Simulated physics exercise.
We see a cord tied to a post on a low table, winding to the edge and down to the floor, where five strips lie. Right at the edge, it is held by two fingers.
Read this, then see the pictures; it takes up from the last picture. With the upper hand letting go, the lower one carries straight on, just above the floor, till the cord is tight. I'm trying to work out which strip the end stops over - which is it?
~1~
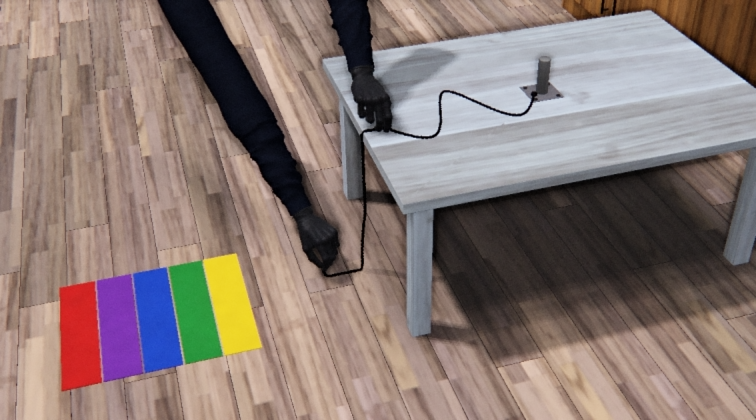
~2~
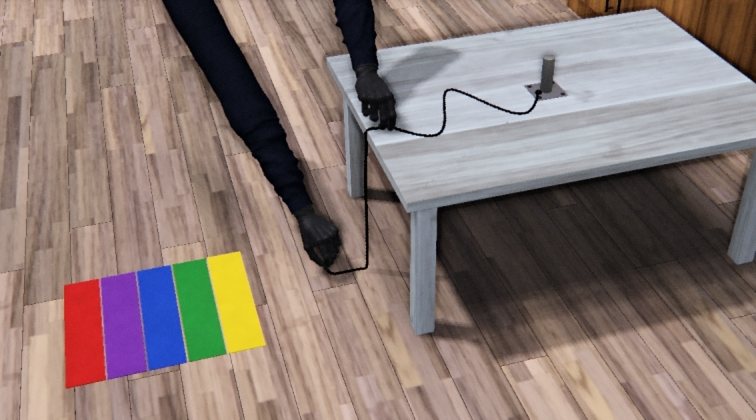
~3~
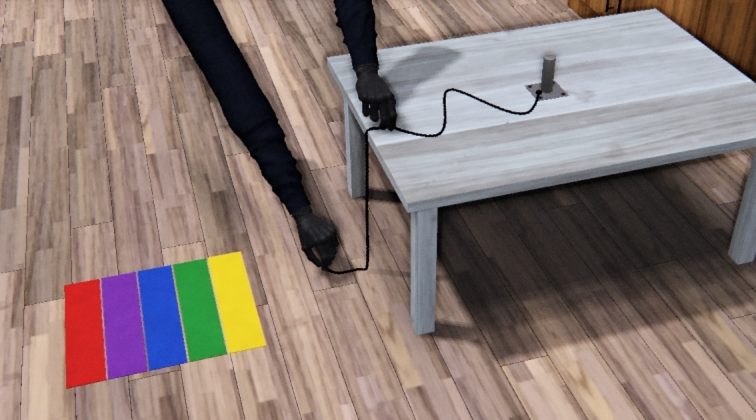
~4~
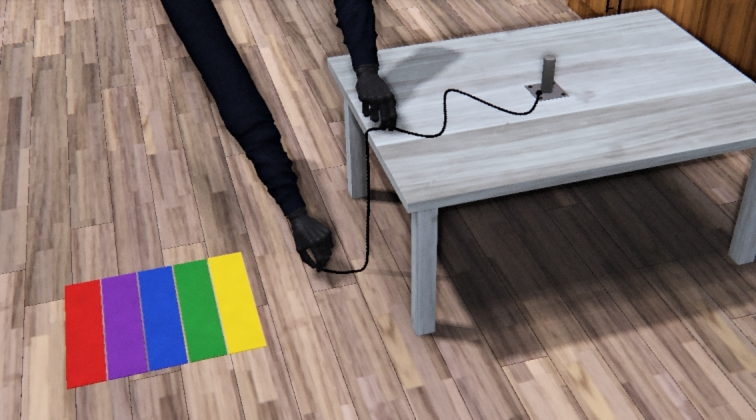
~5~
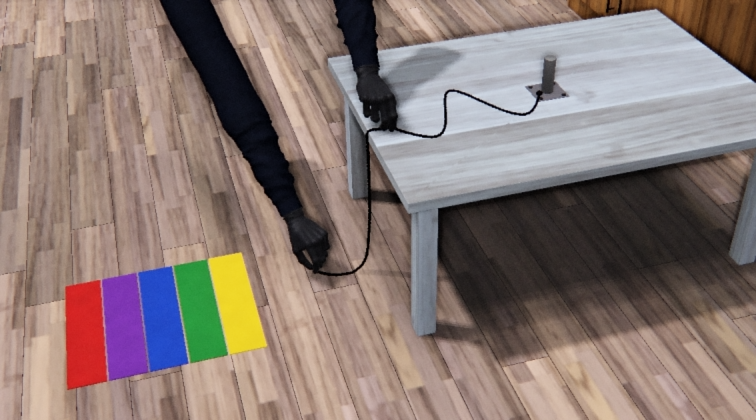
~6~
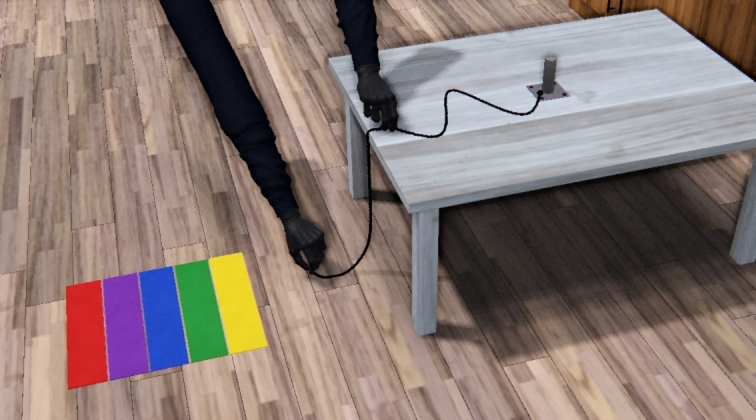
It stops over the red one.
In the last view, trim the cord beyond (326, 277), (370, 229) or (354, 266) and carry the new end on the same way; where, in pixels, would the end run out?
I'd put it around (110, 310) for the first cut, (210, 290) for the second and (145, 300) for the third.
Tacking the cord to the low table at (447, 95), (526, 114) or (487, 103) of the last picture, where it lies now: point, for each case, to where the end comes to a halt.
Going try by try, I'd put it close to (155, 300), then (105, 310), and finally (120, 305).
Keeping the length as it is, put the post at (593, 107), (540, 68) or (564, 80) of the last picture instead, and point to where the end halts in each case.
(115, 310), (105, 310) and (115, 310).
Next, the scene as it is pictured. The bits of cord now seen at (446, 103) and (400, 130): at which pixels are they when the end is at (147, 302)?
In order: (385, 120) and (344, 200).
Early on, end near (147, 302); over blue.
Midway, end near (105, 310); over purple.
At the end of the slack, end near (80, 315); over red. The red one.
